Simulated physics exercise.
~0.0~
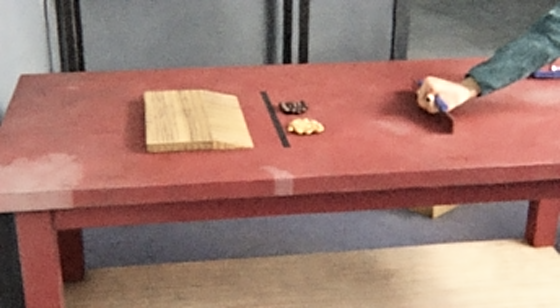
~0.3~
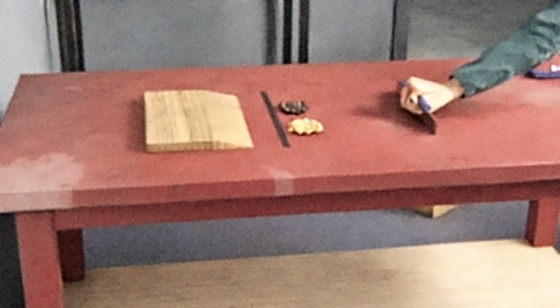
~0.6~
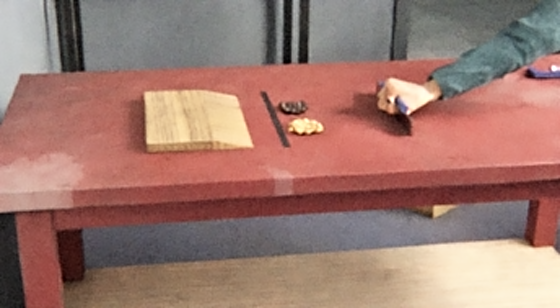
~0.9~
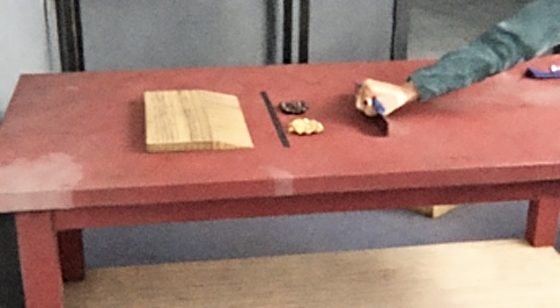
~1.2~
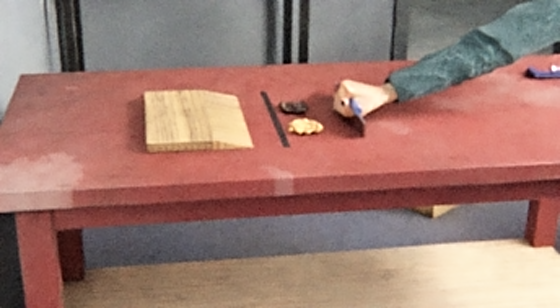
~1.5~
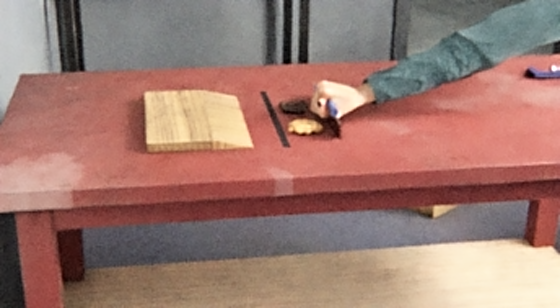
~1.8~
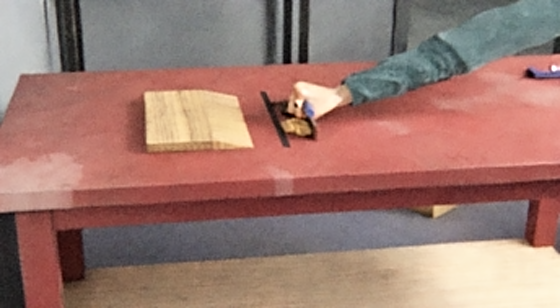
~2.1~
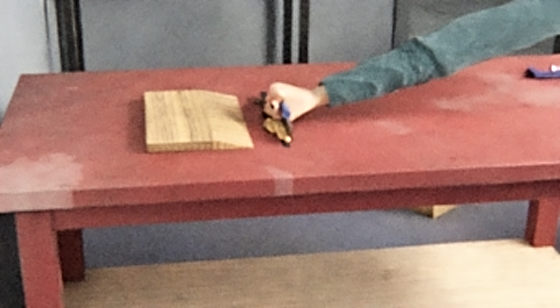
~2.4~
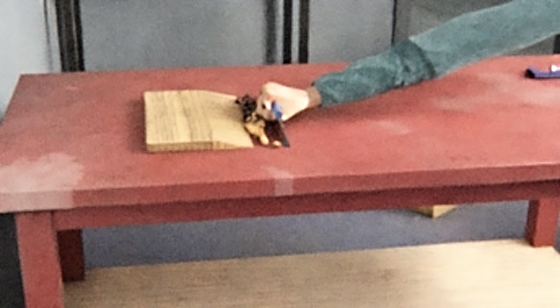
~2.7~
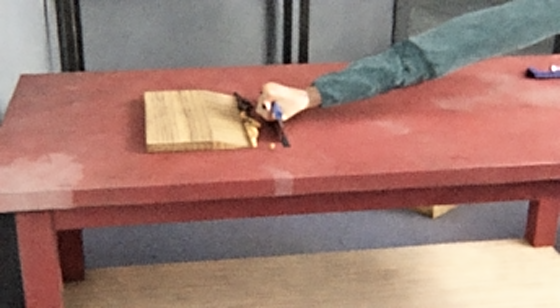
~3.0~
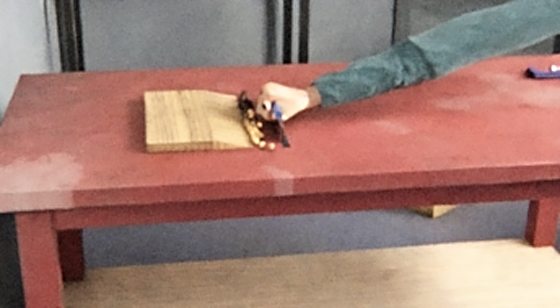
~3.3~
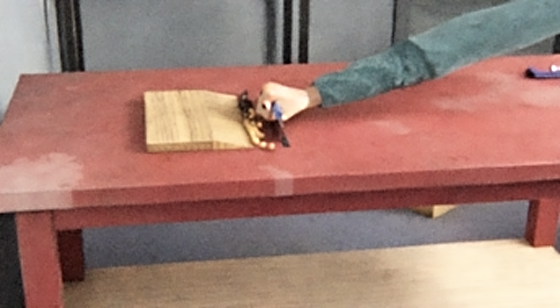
The clip shows a hand sliding a scraper left across a red table, quickly pushing a dark pile and a yellowish pile of small pieces over a black tape line toward a wooden ramp. The scraper stops at the tape, and both piles come to rest short of the ramp's top.
